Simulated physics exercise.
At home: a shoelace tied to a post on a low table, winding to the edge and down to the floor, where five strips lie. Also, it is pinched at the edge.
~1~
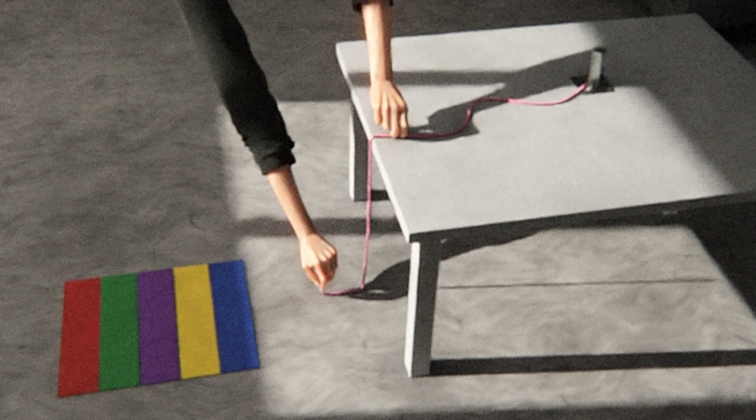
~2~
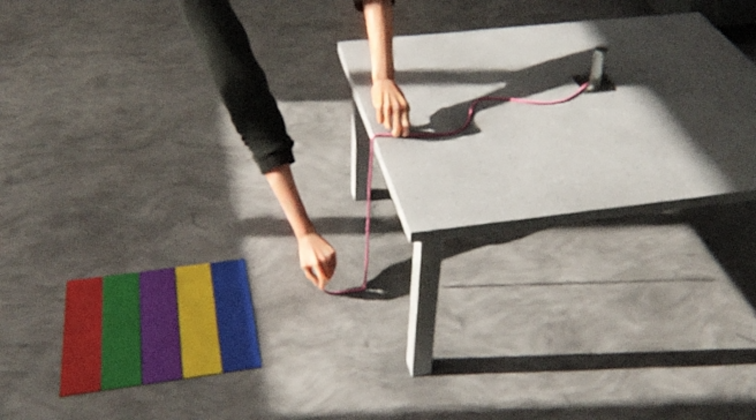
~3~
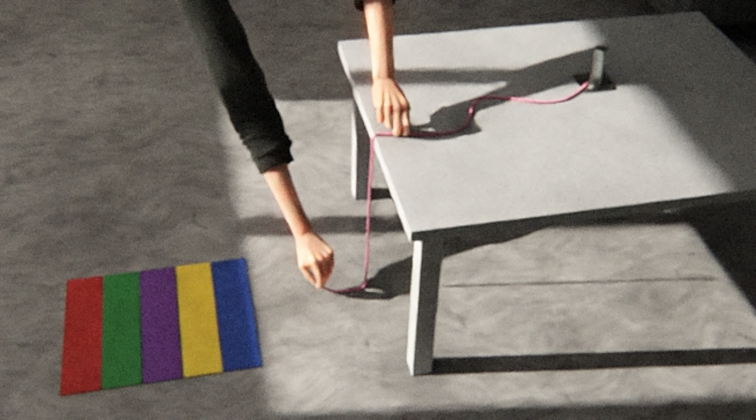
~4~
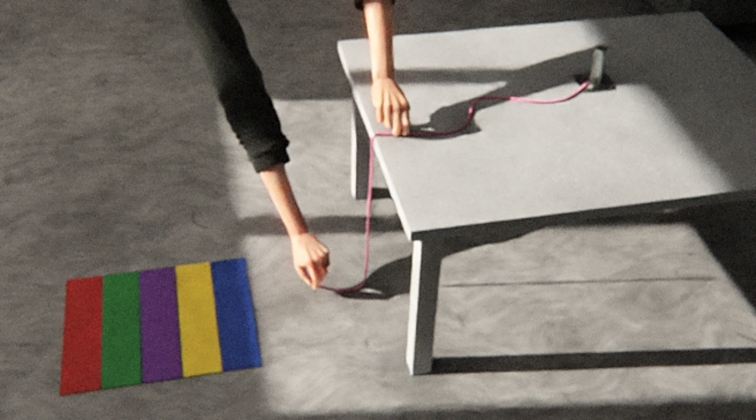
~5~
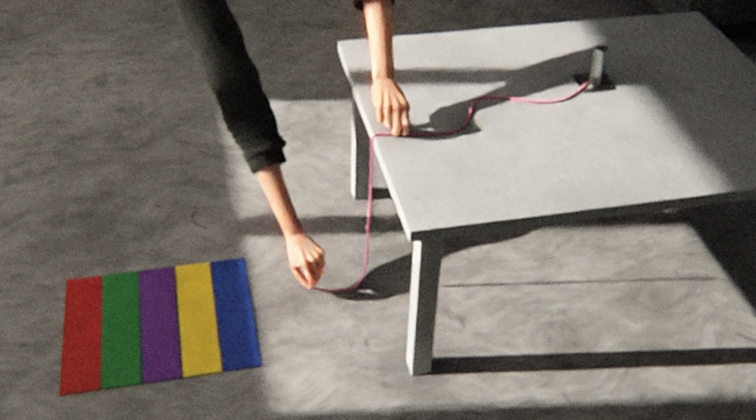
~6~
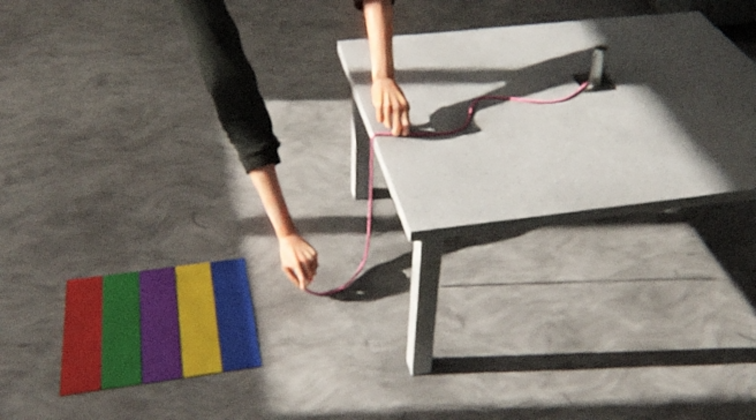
We see one hand pinching a pink cord at the edge of a low table, the cord tied to a post, while the other hand draws its lower end slowly a short way left across the floor, near five coloured strips.
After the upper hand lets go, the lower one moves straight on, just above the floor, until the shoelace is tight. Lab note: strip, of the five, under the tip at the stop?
Purple.
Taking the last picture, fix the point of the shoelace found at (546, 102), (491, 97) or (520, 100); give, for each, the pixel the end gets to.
First (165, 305), next (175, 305), last (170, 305).
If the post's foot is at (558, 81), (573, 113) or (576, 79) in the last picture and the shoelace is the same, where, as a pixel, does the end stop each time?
(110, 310), (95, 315) and (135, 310), roughly.
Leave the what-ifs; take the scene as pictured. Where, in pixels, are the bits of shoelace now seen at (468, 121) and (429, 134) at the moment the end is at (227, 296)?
The two spots land somewhere near (437, 119) and (389, 130).
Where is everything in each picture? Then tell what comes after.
The first frame shows end (321, 285); blue (238, 349); yellow (199, 355); purple (160, 360); green (119, 366); red (79, 372).
The second frame shows end (319, 284); shoelace through (568, 99) (491, 98) (450, 134) (372, 145) (368, 211) (366, 274).
The third frame shows end (317, 284).
The fourth frame shows end (313, 284); shoelace through (568, 98) (491, 97) (450, 133) (373, 144) (369, 210) (366, 273).
The fifth frame shows end (308, 285).
The sixth frame shows end (301, 286); shoelace through (568, 98) (491, 97) (450, 133) (372, 144) (370, 210) (357, 273).
Soon after, end near (227, 296); over blue.
Then, end near (181, 302); over yellow.
At full stretch, end near (155, 305); over purple. The purple one.
